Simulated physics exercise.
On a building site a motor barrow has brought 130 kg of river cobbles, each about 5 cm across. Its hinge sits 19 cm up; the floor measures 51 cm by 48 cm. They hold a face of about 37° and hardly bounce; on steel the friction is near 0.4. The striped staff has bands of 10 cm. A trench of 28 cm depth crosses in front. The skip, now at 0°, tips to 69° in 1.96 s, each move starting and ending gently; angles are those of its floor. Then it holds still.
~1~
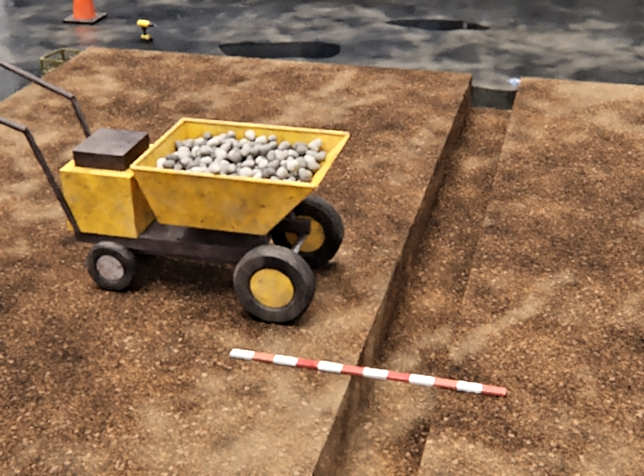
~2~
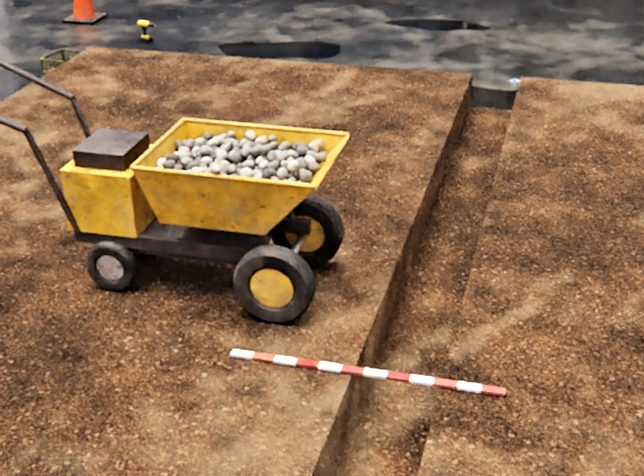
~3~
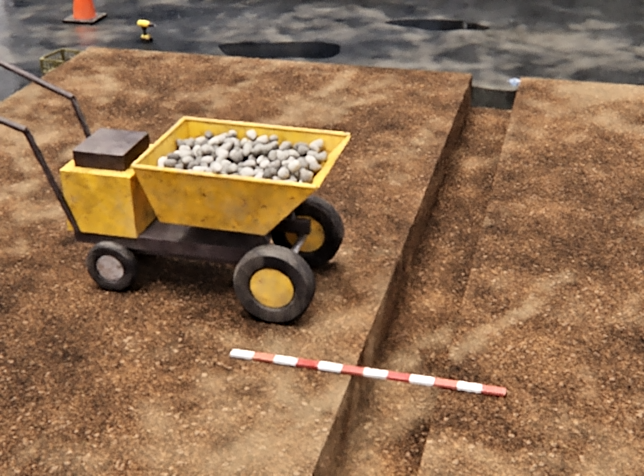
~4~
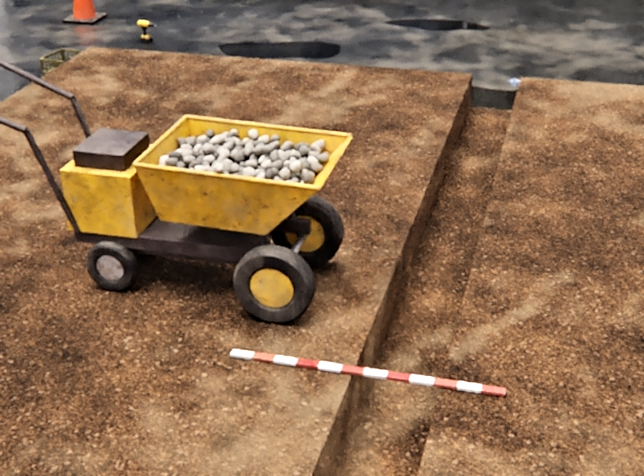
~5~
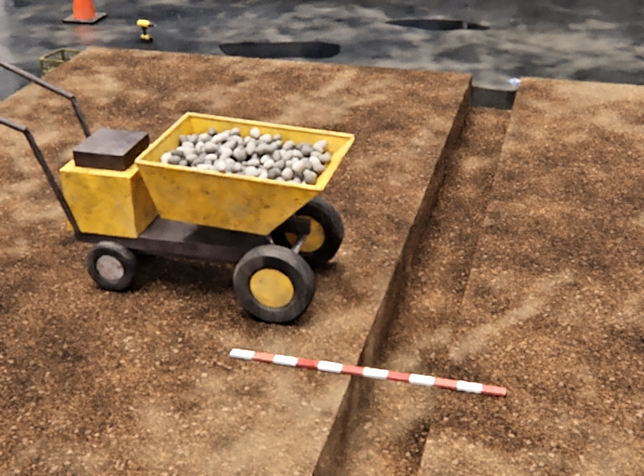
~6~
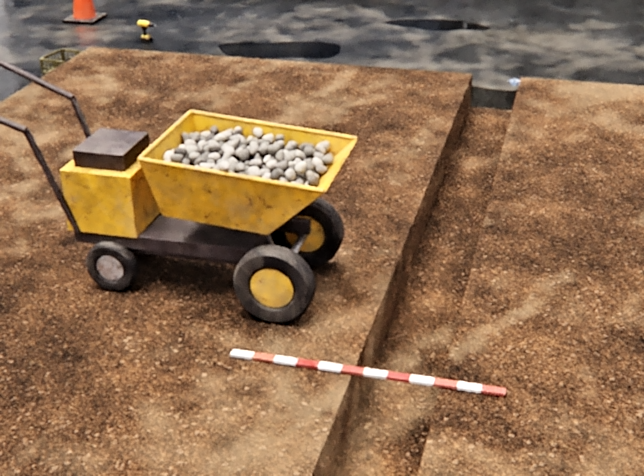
The yellow skip of stones on a parked barrow tilts slightly forward to the right.
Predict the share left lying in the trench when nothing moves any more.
About 85 per cent.
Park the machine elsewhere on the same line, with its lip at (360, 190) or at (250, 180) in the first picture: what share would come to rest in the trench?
First some 35, then 80 per cent.
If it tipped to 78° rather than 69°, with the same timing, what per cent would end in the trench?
In that case some 85 per cent.
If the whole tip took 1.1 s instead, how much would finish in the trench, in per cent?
Then about 75 per cent.
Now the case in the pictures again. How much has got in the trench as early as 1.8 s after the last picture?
Some 45 per cent.
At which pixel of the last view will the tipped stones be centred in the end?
Around (431, 341).
Then, 1.2 s after the last picture the floor is at 58°, 98 % in the skip, 2 % in the trench; the foremost stones are at (422, 303).
Then, 1.8 s after the last picture the floor is at 69°, 43 % in the skip, 47 % in the trench, 11 % past the trench; the foremost stones are at (541, 315).
Then, 2.1 s after the last picture the floor is at 69°, 17 % in the skip, 68 % in the trench, 15 % past the trench; the foremost stones are at (604, 313).
Then, 4.1 s after the last picture the floor is at 69°, 0 % in the skip, 85 % in the trench, 15 % past the trench; the foremost stones are at (631, 314).
